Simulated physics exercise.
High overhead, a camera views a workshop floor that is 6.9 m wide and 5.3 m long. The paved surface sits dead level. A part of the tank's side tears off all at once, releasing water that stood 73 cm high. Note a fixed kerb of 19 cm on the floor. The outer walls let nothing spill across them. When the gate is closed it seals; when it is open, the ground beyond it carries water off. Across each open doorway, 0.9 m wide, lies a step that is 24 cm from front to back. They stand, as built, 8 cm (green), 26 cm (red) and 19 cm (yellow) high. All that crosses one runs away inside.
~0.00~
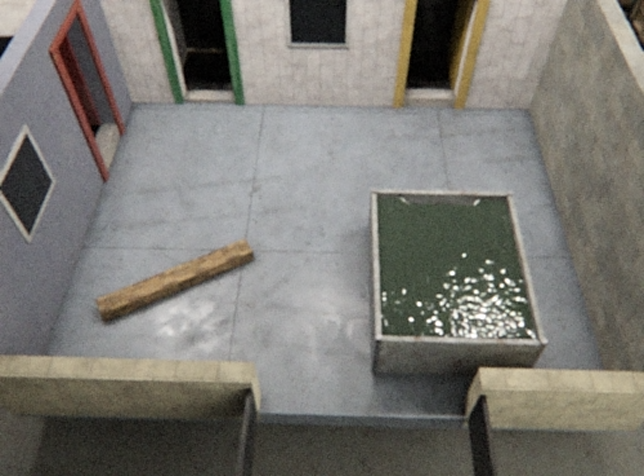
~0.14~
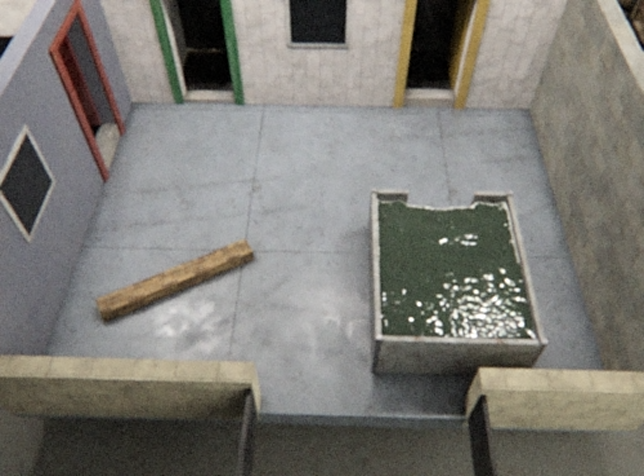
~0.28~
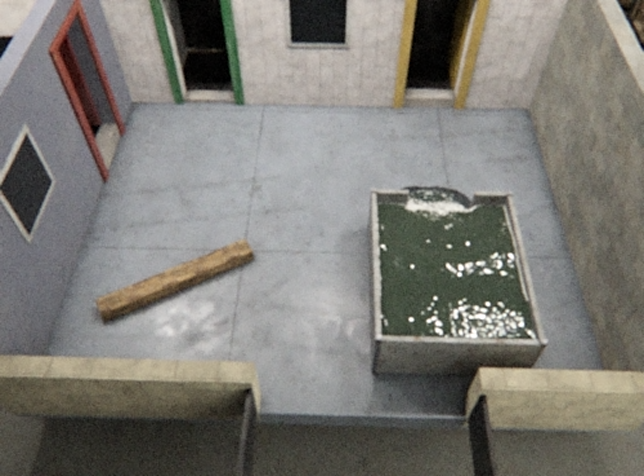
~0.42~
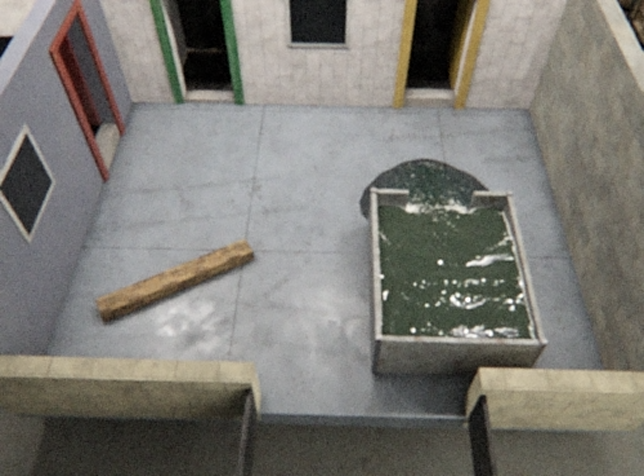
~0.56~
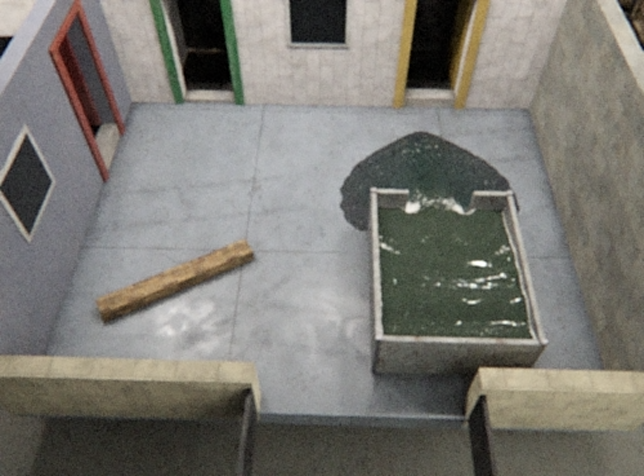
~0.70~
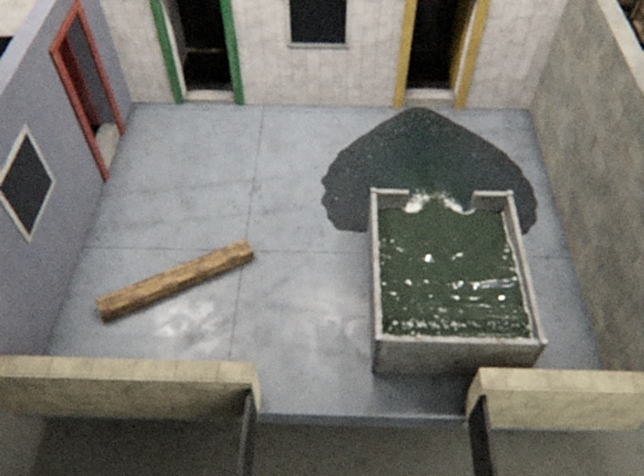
At the start, a tank of dark green water stands whole on a dry grey floor, with a wooden beam lying to its left. A gap opens in the tank's far side, and water pours out through it. The dark puddle fans outward across the floor, nearing the yellow door.
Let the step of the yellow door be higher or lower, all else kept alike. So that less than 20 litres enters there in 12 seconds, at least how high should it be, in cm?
At least 26 cm or so.
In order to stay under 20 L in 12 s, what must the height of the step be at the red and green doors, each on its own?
Close to 11.0 cm (red) and close to 6.0 cm (green).
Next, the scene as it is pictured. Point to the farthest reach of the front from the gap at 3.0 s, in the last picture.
Around (132, 104).
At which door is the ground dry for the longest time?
The red one.
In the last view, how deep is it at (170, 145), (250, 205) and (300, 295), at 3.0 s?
First spot about 4 cm, second about 0 cm, third about 0 cm.
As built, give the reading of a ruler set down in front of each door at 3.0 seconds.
The green door has 8 cm, the red door 4 cm and the yellow door 25 cm.
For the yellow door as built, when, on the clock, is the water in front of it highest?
I'd guess close to 1.8 seconds.
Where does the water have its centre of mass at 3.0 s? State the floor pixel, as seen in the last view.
The balance point sits at roughly (414, 212).
After 1.4 s water covers 30 % of the floor, deepest (37 cm) near (436, 222); 26 cm at the yellow door, 21 litres in over its 19 cm step.
After 3.0 s water covers 40 % of the floor, deepest (27 cm) near (403, 123); 25 cm at the yellow door, 91 litres in over its 19 cm step.
After 12.0 s water covers 95 % of the floor, deepest (12 cm) near (564, 401); 8 cm at the yellow door, 105 litres in over its 19 cm step.
At the yellow door as built, the water arrived by 0.8 s and peaked near 31 cm at 1.8 s.
Run again over the same 12 s with other heights there, 53 litres in over 22.5 cm, 4 litres over 30 cm. The limit of 20 litres is kept from about 26 cm up.
